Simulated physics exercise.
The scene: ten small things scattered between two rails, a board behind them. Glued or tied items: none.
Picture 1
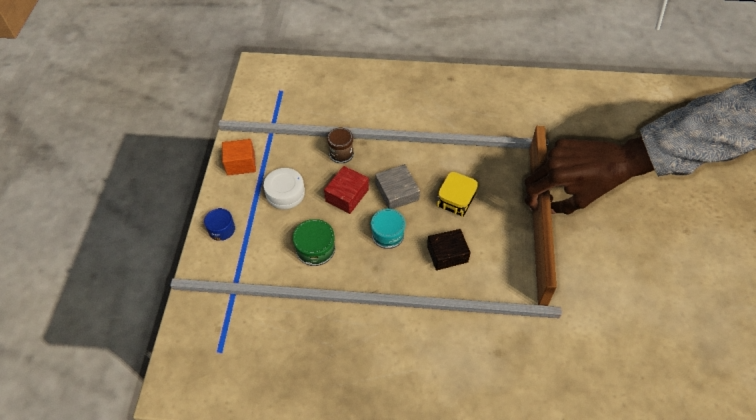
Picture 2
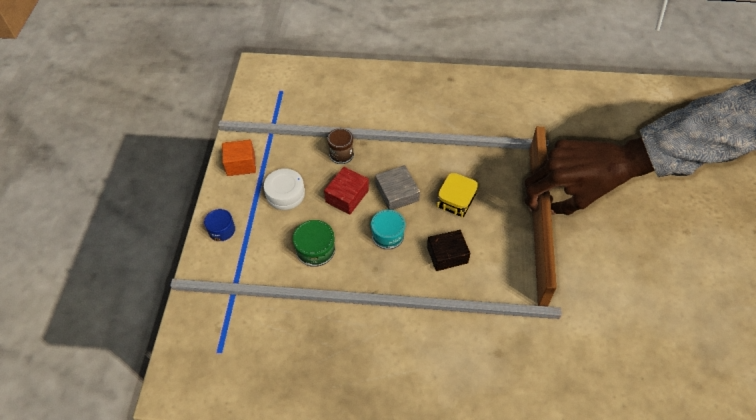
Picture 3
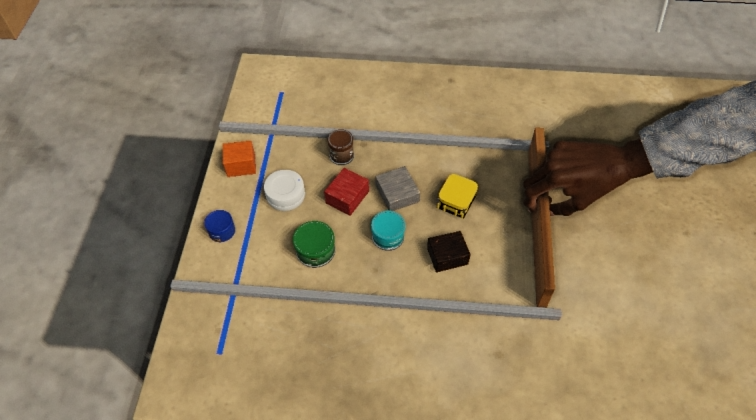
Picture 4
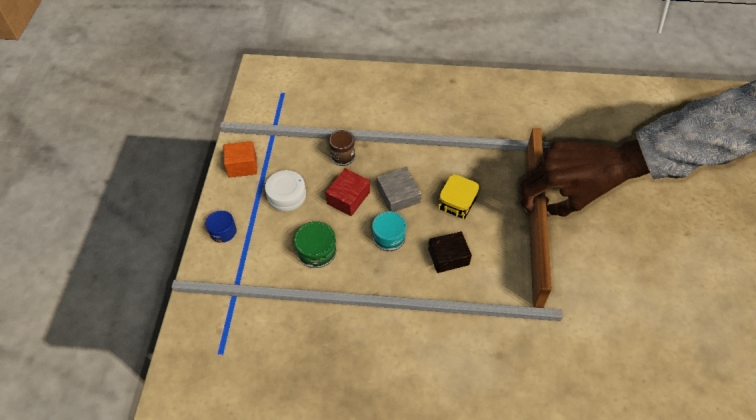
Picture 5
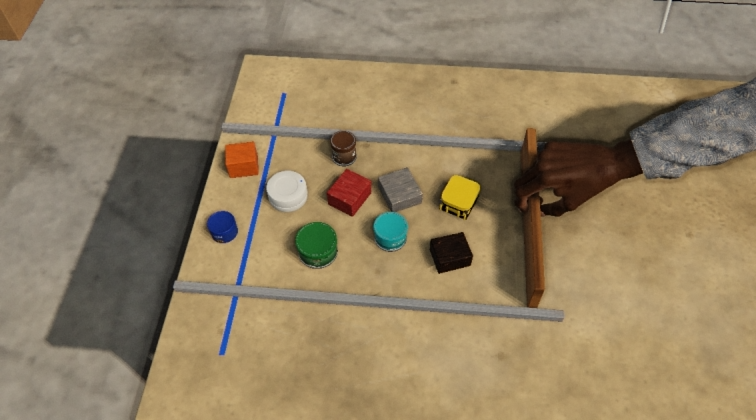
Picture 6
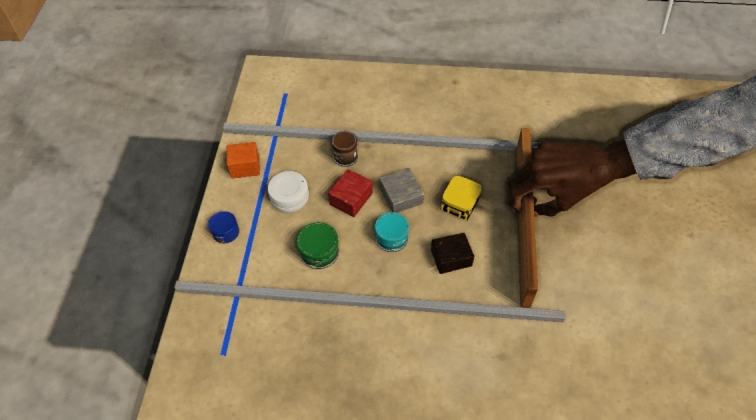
A hand held a wooden board upright between two grey rails, then slid it slightly left toward the scattered small blocks and round tubs, which stayed where they were near the blue tape.
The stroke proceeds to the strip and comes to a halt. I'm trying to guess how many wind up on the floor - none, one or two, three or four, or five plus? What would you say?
I would say three or four.
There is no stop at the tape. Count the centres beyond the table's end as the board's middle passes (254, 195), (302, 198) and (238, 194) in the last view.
4; 1; 6.
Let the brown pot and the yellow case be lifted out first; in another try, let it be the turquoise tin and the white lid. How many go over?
First 2, second 2.
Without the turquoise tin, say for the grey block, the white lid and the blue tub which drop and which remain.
Grey block still up, white lid down, blue tub down.
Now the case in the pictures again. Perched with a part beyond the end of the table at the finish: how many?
Number: 2.
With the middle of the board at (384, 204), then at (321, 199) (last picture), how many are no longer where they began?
At the first spot 7, then 8.
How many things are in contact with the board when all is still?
The figure is 4.
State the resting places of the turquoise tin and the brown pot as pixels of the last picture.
Turquoise tin: About (203, 219); brown pot: About (258, 144).
A little later, none off yet; blue tub at rest near (224, 228); orange block at rest near (243, 160); white lid at rest near (289, 192).
Next, none off yet; blue tub at rest near (224, 228); orange block at rest near (243, 160); white lid shifted about its own width near (228, 193).
When it is over, the number that fall off is three or four; down, red block, white lid, orange block and blue tub.
